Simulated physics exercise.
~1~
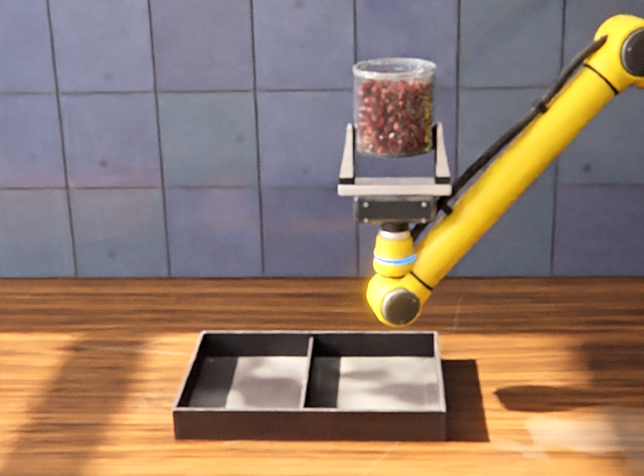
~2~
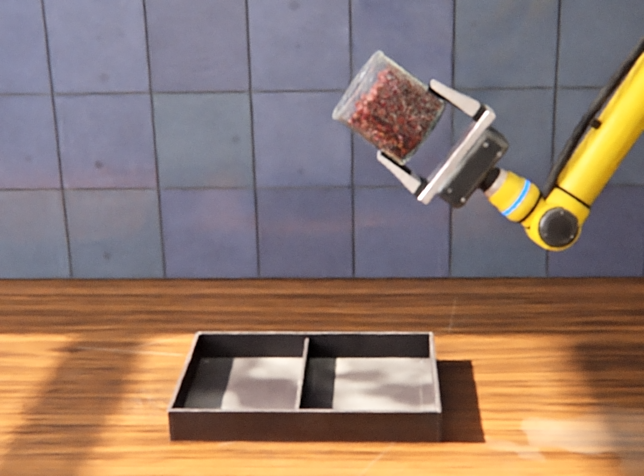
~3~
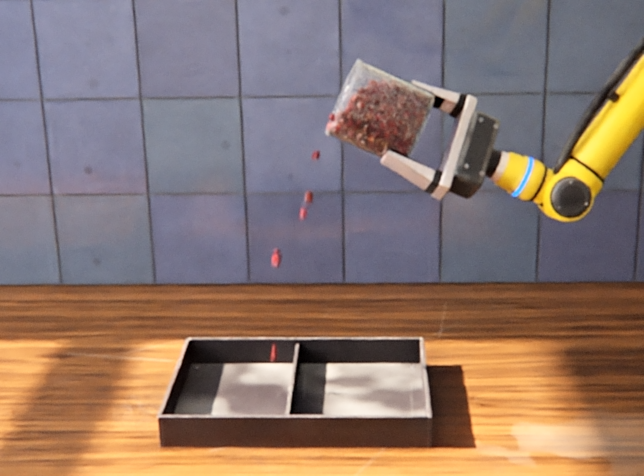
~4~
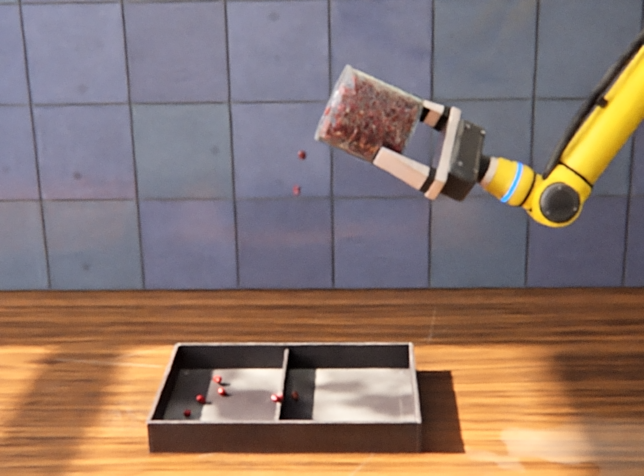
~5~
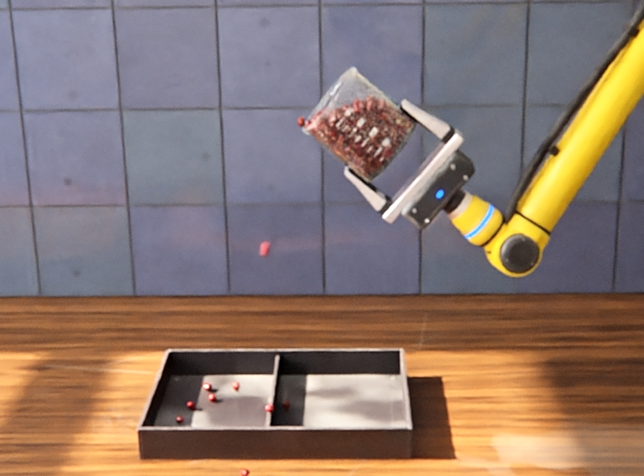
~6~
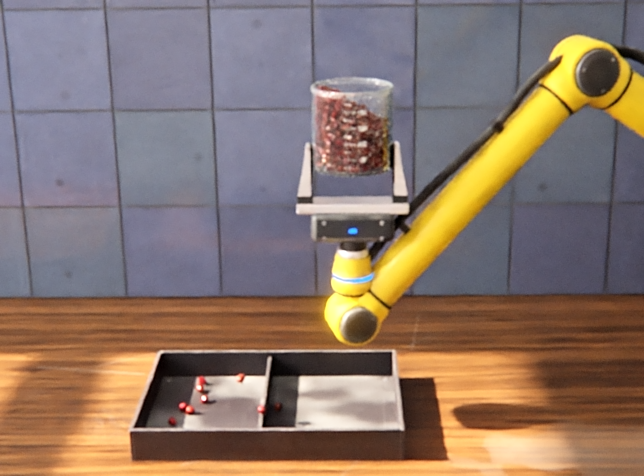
Yellow robot arm tipping a clear tumbler of red beans, spilling a few into a divided tray, then returning it upright, still nearly full.
